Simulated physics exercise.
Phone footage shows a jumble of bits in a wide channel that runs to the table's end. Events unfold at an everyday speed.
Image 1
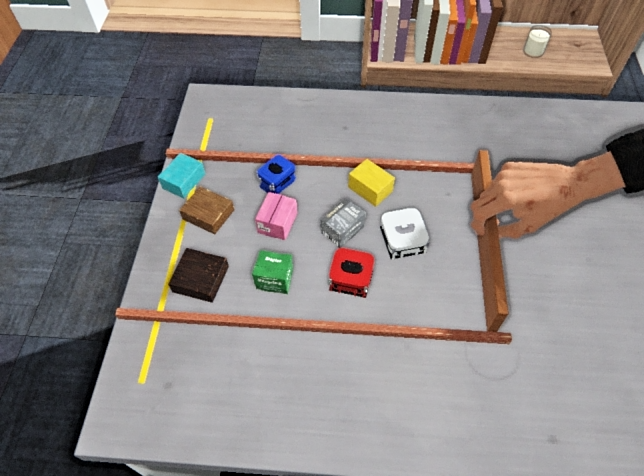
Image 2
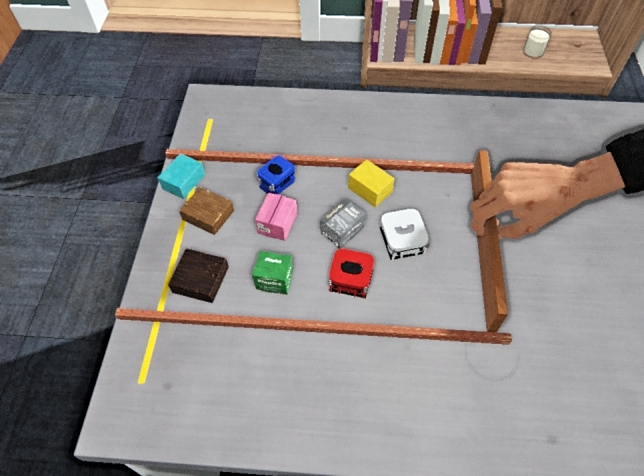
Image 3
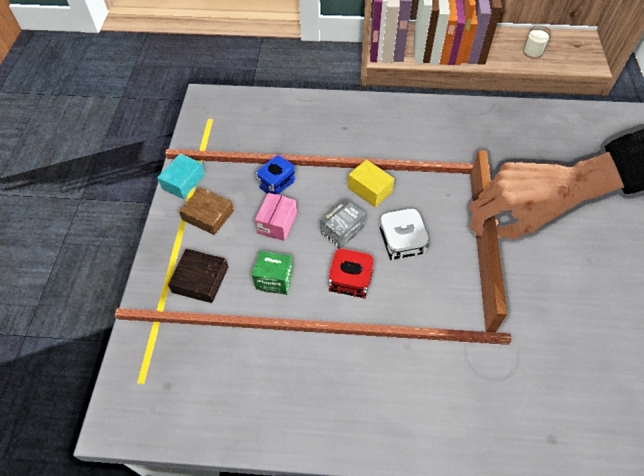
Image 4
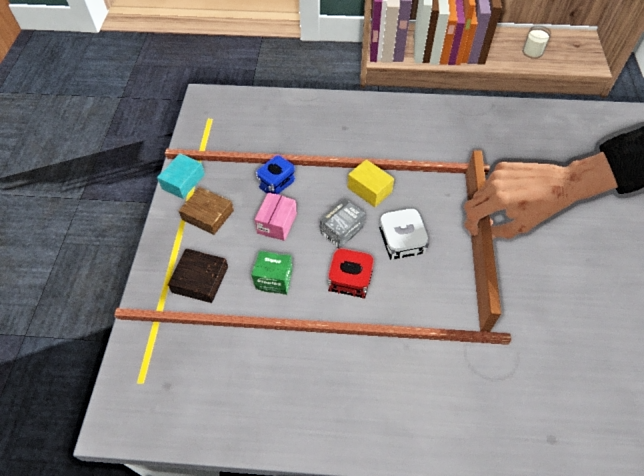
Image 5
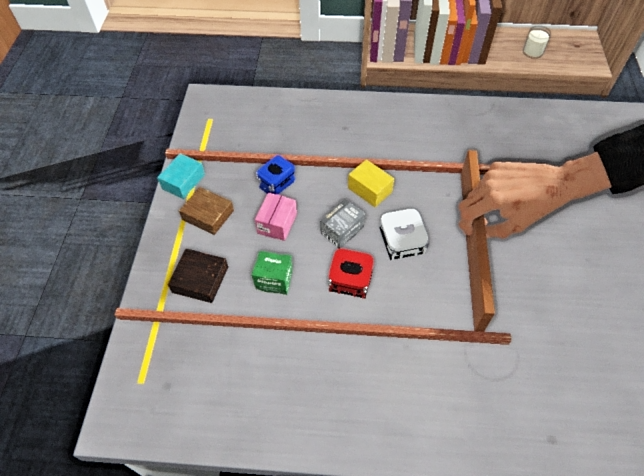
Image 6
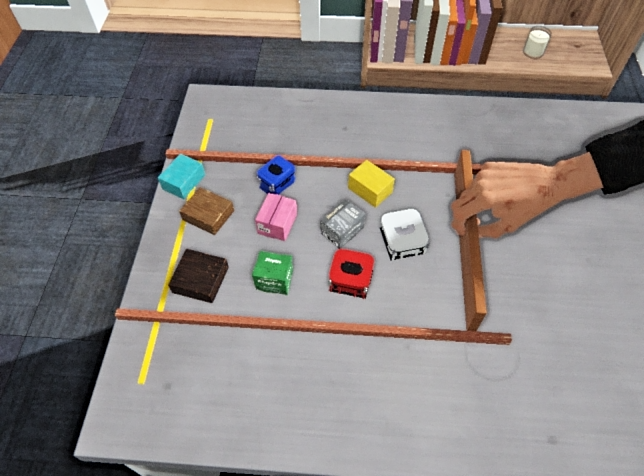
A hand slowly slides a wooden board slightly left toward small colourful blocks on a grey table.
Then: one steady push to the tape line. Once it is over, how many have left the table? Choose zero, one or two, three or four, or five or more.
Five or more of them have left the table.
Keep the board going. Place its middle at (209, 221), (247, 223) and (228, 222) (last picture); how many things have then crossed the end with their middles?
Counts by place: 4 / 1 / 2.
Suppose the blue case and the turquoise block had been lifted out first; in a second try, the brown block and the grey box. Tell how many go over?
Result: 5 in the first case, with 5 in the second.
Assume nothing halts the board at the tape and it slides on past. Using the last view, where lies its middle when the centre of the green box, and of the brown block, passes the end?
The middle is at (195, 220) when it's the green box, and at (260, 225) when it's the brown block.
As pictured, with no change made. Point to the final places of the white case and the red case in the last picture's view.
The white case stops around (163, 218); the red case around (150, 264).
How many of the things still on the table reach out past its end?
Answer: 0.
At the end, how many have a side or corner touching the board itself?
3 in contact.
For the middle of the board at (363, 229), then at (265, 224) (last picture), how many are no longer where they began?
I get 4 at the one place and 10 at the other.
Early on, none off yet; turquoise block at rest near (182, 177); brown block at rest near (207, 211); black block at rest near (199, 276).
A while later, none off yet; turquoise block moving near (178, 175); brown block travelled a little near (188, 209); black block at rest near (196, 275).
Further along, one off so far; turquoise block travelled a little near (164, 171); brown block in the air near (154, 292); black block travelled well along near (123, 273).
Finally, the number that fall off is five or more; lost, grey box, green box, pink box, blue case, black block, brown block and turquoise block.
